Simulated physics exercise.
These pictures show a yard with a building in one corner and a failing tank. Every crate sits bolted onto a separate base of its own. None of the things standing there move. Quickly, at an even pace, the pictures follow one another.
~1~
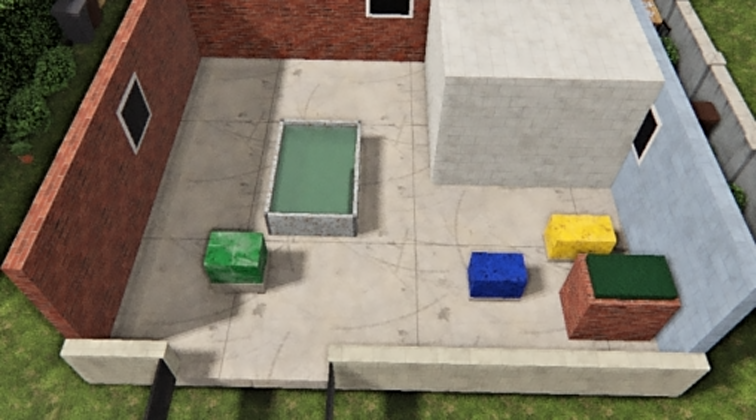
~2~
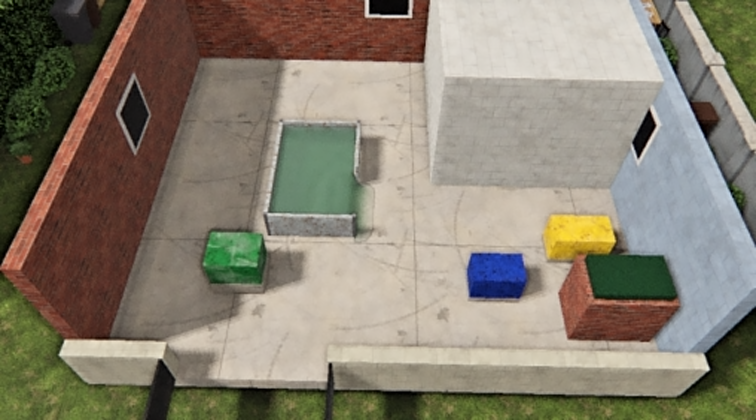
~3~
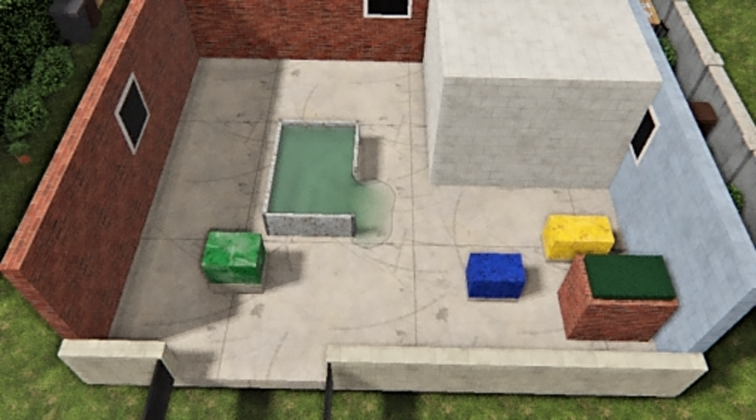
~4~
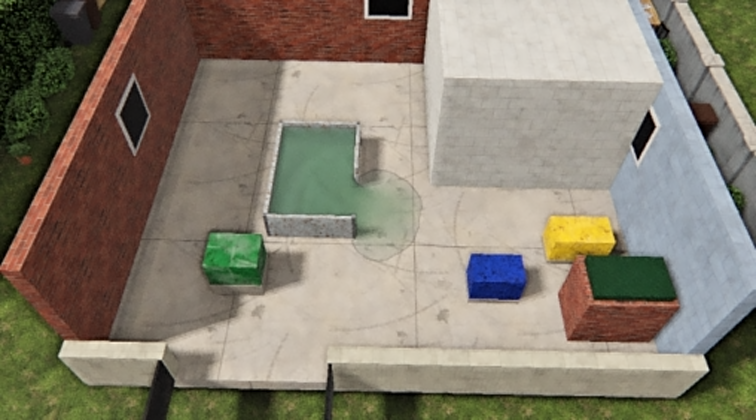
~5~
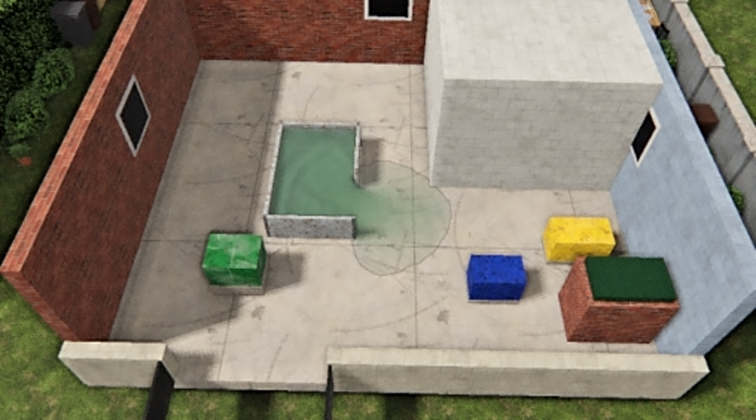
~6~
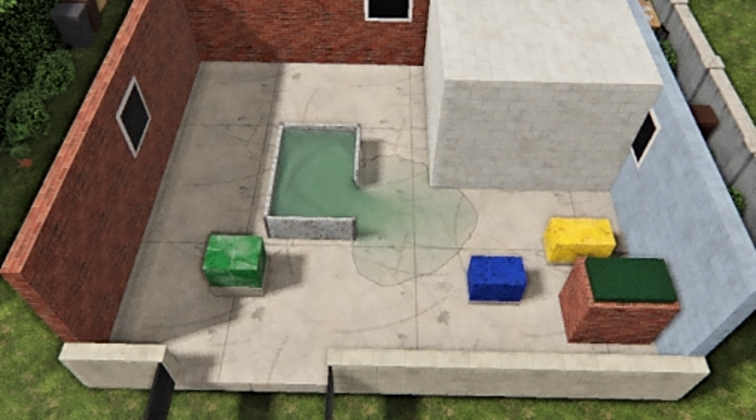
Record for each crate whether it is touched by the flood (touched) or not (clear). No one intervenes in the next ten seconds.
Record: Green crate clear, blue crate touched, yellow crate touched.
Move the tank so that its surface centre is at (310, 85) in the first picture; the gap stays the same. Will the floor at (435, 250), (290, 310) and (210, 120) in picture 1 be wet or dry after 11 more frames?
Taking the three spots in order: Swamped, bare, bare.
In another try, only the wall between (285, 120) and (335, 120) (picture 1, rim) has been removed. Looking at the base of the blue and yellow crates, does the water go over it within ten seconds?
My take: The blue crate stays clear, while the yellow crate stays clear.
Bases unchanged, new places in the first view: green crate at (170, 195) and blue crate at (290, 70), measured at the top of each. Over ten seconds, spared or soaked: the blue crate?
I'd say the blue crate is missed.
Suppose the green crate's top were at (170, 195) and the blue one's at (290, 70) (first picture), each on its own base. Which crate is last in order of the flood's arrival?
Last: The crate marked green.
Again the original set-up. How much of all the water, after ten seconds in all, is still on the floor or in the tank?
Estimate: Close to 98 %.
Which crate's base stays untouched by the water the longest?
From the pictures, the green one.
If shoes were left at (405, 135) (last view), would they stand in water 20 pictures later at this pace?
Verdict: Awash.
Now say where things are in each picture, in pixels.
The water tank at (316, 168) is whole and still, in the first frame.
Water pours out at (354, 205) and has run to (363, 238), in the second frame.
The front is at (383, 238), out from the gap at (353, 206), in the third frame.
Water pours out at (354, 207) and has run to (416, 198), in the fourth frame.
Water pours out at (354, 207) and has run to (445, 205), in the fifth frame.
The front is at (471, 211), out from the gap at (354, 209), in the sixth frame.
A moment on, water covers 20 % of the floor; the green crate not reached, the blue crate water round its plinth, the yellow crate water round its plinth.
Next, water covers 30 % of the floor; the green crate not reached, the blue crate water round its plinth, the yellow crate water round its plinth.
Then, water covers 35 % of the floor; the green crate not reached, the blue crate water round its plinth, the yellow crate water round its plinth.
Later, water covers 35 % of the floor; the green crate water round its plinth, the blue crate water round its plinth, the yellow crate water round its plinth.
In the end, water covers 60 % of the floor; the green crate stayed above the water, the blue crate was topped, the yellow crate was topped.
